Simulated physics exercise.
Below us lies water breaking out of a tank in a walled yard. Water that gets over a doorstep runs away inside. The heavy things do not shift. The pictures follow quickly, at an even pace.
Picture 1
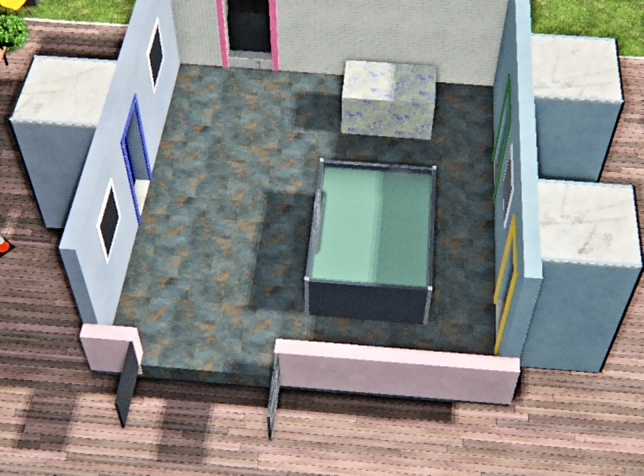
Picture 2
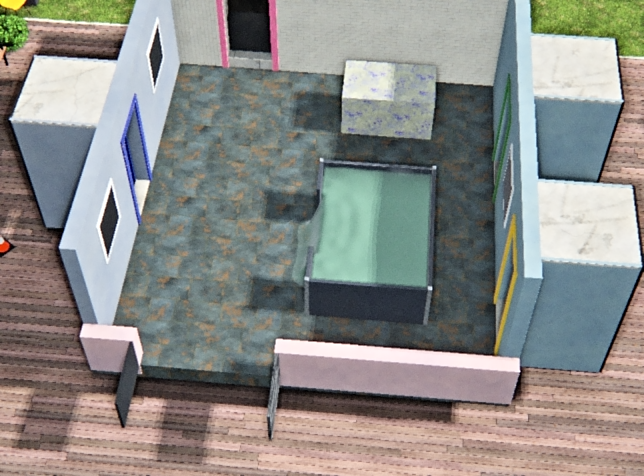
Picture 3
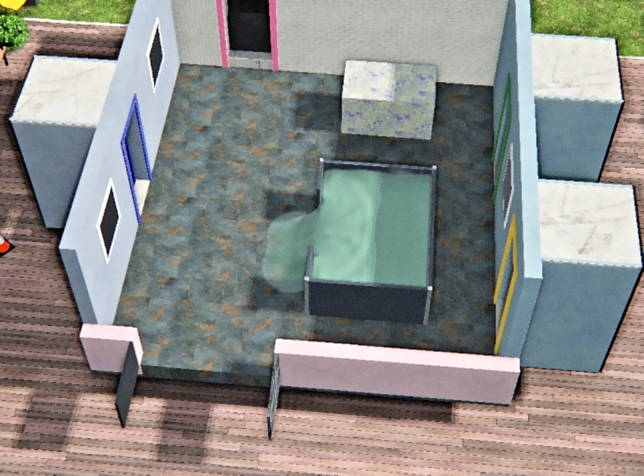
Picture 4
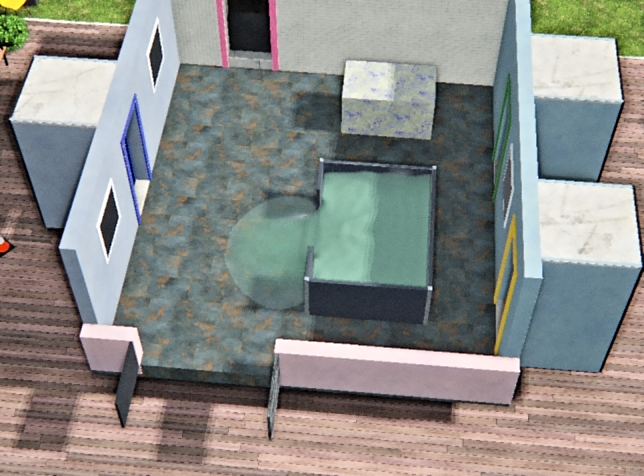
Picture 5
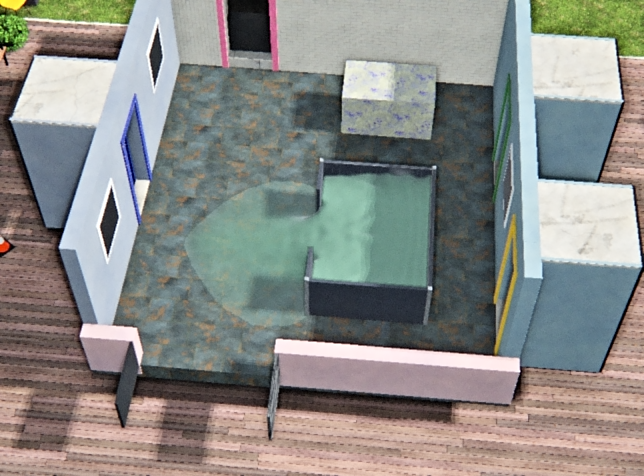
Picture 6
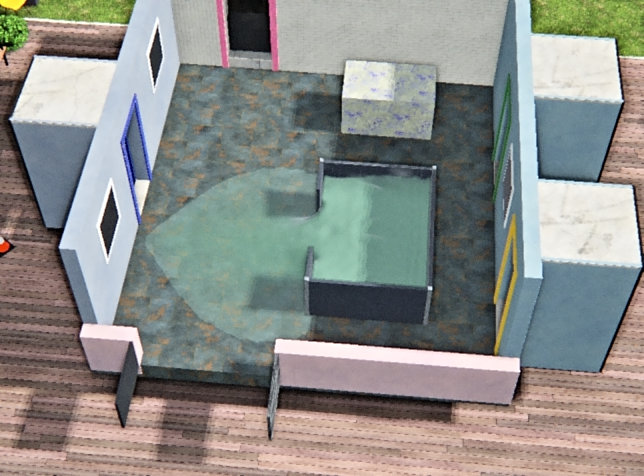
Pale green water poured out through a gap in the left side of a dark-walled tank and spread left across the mottled floor in a widening, rounded sheet, reaching near the blue-framed opening.
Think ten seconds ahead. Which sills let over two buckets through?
In the end: The pink door holds within the limit; the yellow door holds within the limit; the blue door floods; the green door holds within the limit.
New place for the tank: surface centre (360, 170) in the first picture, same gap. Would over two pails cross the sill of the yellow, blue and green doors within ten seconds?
My reading: Yellow is under; blue floods; green passes that mark.
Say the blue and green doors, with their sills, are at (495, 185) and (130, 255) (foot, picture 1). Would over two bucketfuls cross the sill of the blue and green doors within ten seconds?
The blue door keeps below it; the green door goes over.
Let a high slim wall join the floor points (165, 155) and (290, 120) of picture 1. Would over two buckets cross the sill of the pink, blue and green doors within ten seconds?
My reading: Pink holds; blue goes over; green goes over.
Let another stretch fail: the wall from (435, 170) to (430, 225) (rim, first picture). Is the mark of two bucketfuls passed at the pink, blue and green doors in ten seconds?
One by one: Pink door holds, blue door passes that mark, green door goes over.
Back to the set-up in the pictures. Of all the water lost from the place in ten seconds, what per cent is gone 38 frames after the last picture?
About 75 per cent.
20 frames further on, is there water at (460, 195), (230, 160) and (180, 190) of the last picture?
In turn: Not flooded, under water, flooded.
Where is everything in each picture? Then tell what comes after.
The open tank at (373, 225) is whole and still, in the first picture.
Water pours out at (316, 243) and has run to (302, 283), in the second picture.
The front is at (280, 220), out from the gap at (316, 243), in the third picture.
The front is at (228, 259), out from the gap at (316, 244), in the fourth picture.
Water pours out at (316, 244) and has run to (189, 248), in the fifth picture.
The front is at (149, 242), out from the gap at (316, 243), in the sixth picture.
A moment on, water covers 40 % of the floor; the pink door not reached, the yellow door not reached, the blue door over two buckets in, the green door not reached.
Next, water covers 40 % of the floor; the pink door not reached, the yellow door not reached, the blue door far over two buckets in, the green door not reached.
Then, water covers 50 % of the floor; the pink door wet at the sill, nothing in, the yellow door not reached, the blue door far over two buckets in, the green door not reached.
Later, water covers 70 % of the floor; the pink door wet at the sill, nothing in, the yellow door not reached, the blue door far over two buckets in, the green door not reached.
In the end, water covers 95 % of the floor; the pink door wet at the sill, nothing in, the yellow door wet at the sill, nothing in, the blue door far over two buckets in, the green door wet at the sill, nothing in.
